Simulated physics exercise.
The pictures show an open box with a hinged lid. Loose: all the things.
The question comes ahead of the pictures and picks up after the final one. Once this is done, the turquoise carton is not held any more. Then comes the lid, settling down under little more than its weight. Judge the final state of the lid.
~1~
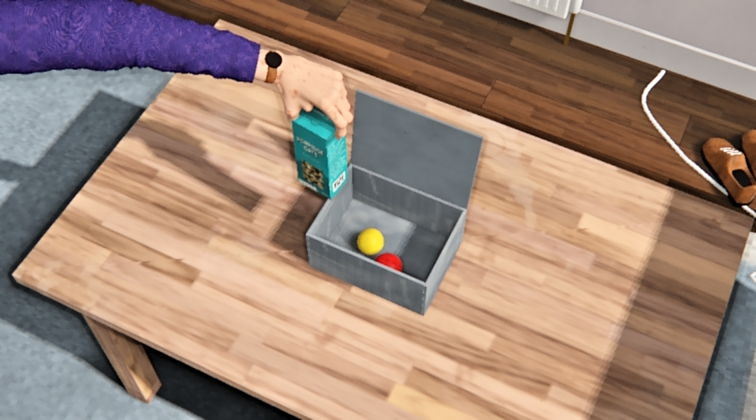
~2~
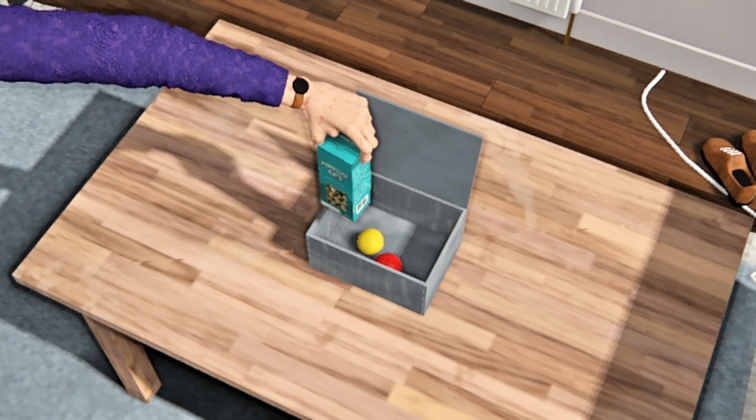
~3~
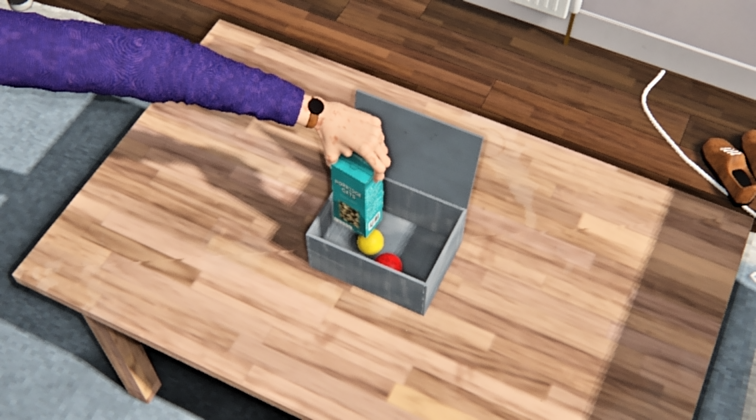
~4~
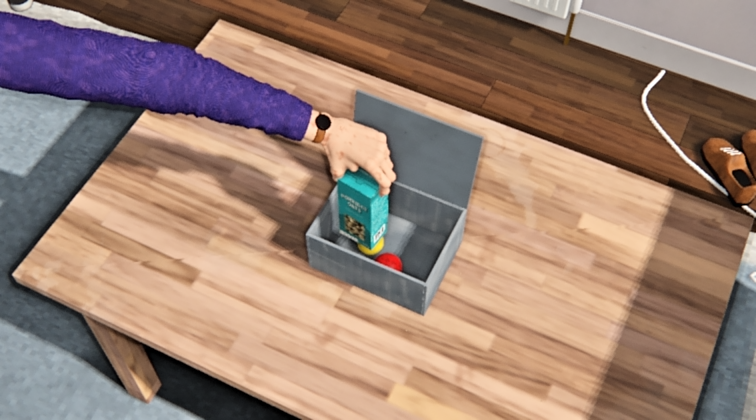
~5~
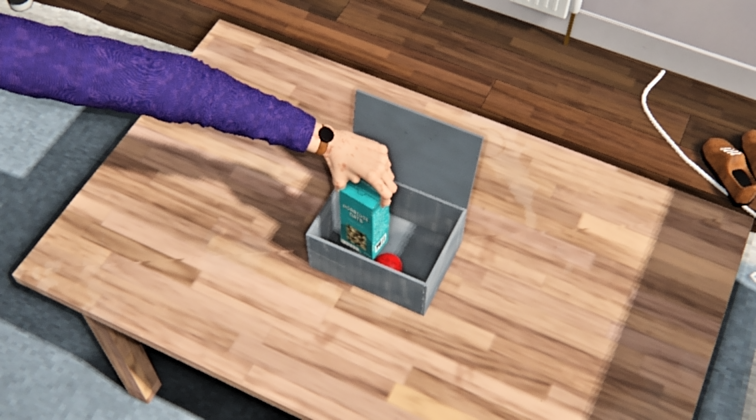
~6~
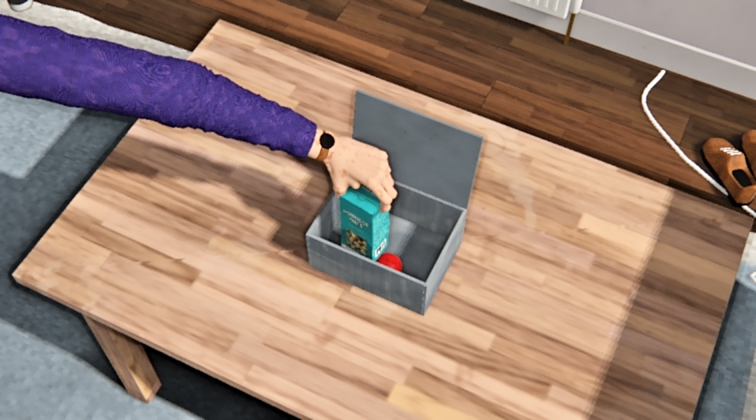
The lid is not fully down.
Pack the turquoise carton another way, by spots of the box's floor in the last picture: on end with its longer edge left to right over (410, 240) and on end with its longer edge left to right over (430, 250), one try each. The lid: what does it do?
First time it won't go down, and next time it won't go down.
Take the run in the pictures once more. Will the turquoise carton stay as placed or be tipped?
Observation: It keeps the set orientation.
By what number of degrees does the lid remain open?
The lid sits around 45° above the rim.
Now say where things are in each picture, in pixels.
In the first picture, coming down; turquoise carton (321, 151).
In the second picture, coming down; turquoise carton (345, 175).
In the third picture, coming down; turquoise carton (357, 192).
In the fourth picture, coming down; turquoise carton (363, 206).
In the fifth picture, coming down; turquoise carton (365, 216).
In the sixth picture, in place under the hand; turquoise carton (365, 221).
Then, 0.70 s on from there, turquoise carton turned 22° from how it was put near (357, 233); yellow lemon shifted about its own width; red ball shifted about its own width.
Then, 1.60 s on from there, lid 60° above the rim; turquoise carton turned 3° from how it was put near (368, 224); yellow lemon shifted about its own width; red ball shifted about its own width.
In the end, lid 45° above the rim; moved from the start, red ball, turquoise carton and yellow lemon. At the end, from the last picture's camera, turquoise carton near (369, 224).
